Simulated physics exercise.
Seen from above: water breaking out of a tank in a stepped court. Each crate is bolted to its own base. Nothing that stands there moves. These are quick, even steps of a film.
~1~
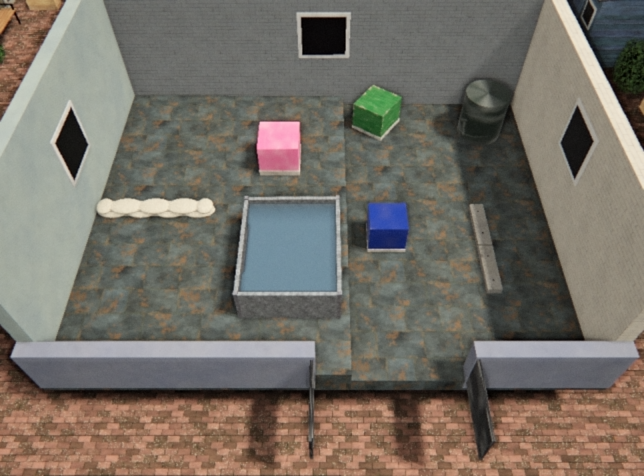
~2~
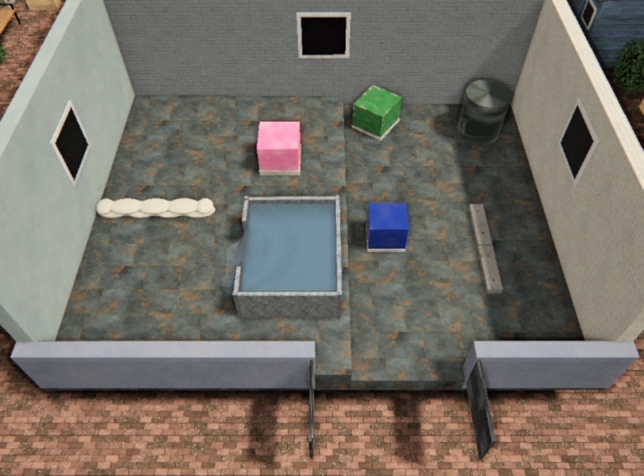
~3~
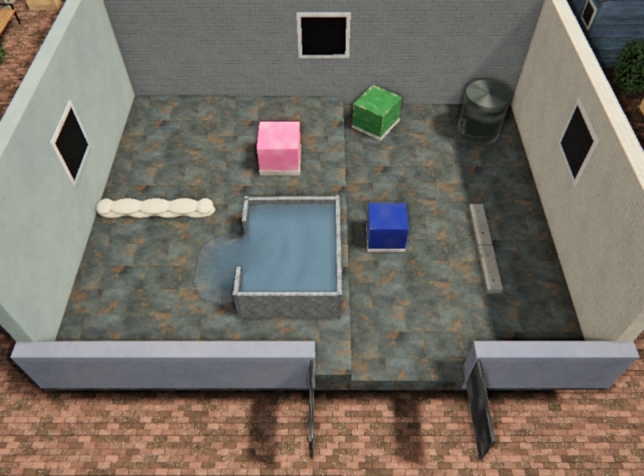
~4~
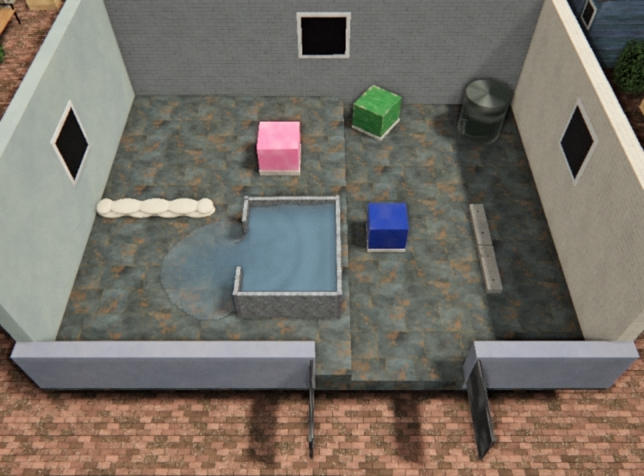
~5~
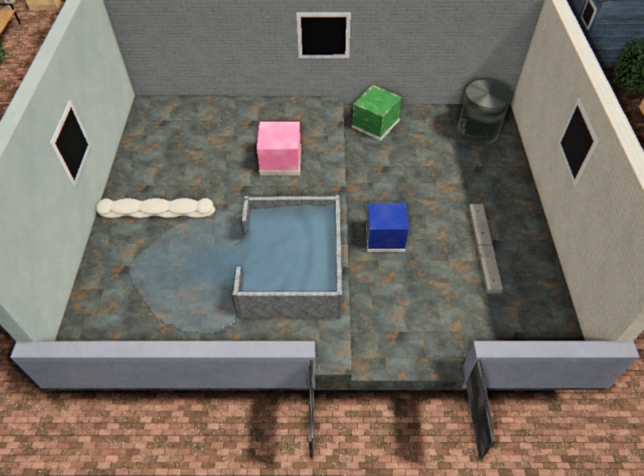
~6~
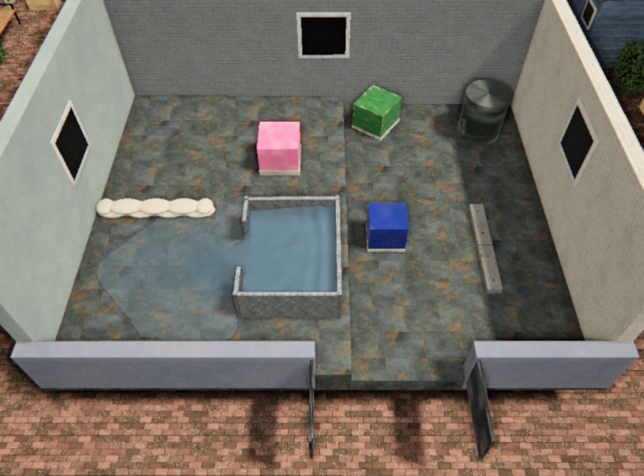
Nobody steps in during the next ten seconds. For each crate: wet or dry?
One by one: The blue crate escapes dry; the pink crate escapes dry; the green crate escapes dry.
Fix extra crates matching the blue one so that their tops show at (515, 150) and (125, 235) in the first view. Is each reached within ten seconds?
In that order: Stays dry, is topped.
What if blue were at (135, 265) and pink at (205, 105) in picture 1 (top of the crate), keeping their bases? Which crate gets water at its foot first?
That is the blue crate.
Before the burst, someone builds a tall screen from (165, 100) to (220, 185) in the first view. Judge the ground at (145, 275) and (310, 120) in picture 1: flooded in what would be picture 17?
In that order: Flooded, not flooded.
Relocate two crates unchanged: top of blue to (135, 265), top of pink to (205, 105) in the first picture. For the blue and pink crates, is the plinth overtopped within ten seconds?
One by one: The blue one is soaked; the pink one is safe.
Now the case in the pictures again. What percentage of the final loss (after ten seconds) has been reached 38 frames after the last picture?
Near 15 in a hundred.
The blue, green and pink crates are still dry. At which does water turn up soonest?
The pink crate.
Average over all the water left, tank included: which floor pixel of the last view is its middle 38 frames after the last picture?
At about (212, 278).
A moment on, water covers 15 % of the floor; the blue crate not reached, the pink crate not reached, the green crate not reached.
Next, water covers 15 % of the floor; the blue crate not reached, the pink crate not reached, the green crate not reached.
Then, water covers 15 % of the floor; the blue crate not reached, the pink crate water round its plinth, the green crate not reached.
Later, water covers 30 % of the floor; the blue crate not reached, the pink crate water round its plinth, the green crate not reached.
In the end, water covers 50 % of the floor; the blue crate stayed above the water, the pink crate stayed above the water, the green crate stayed above the water.
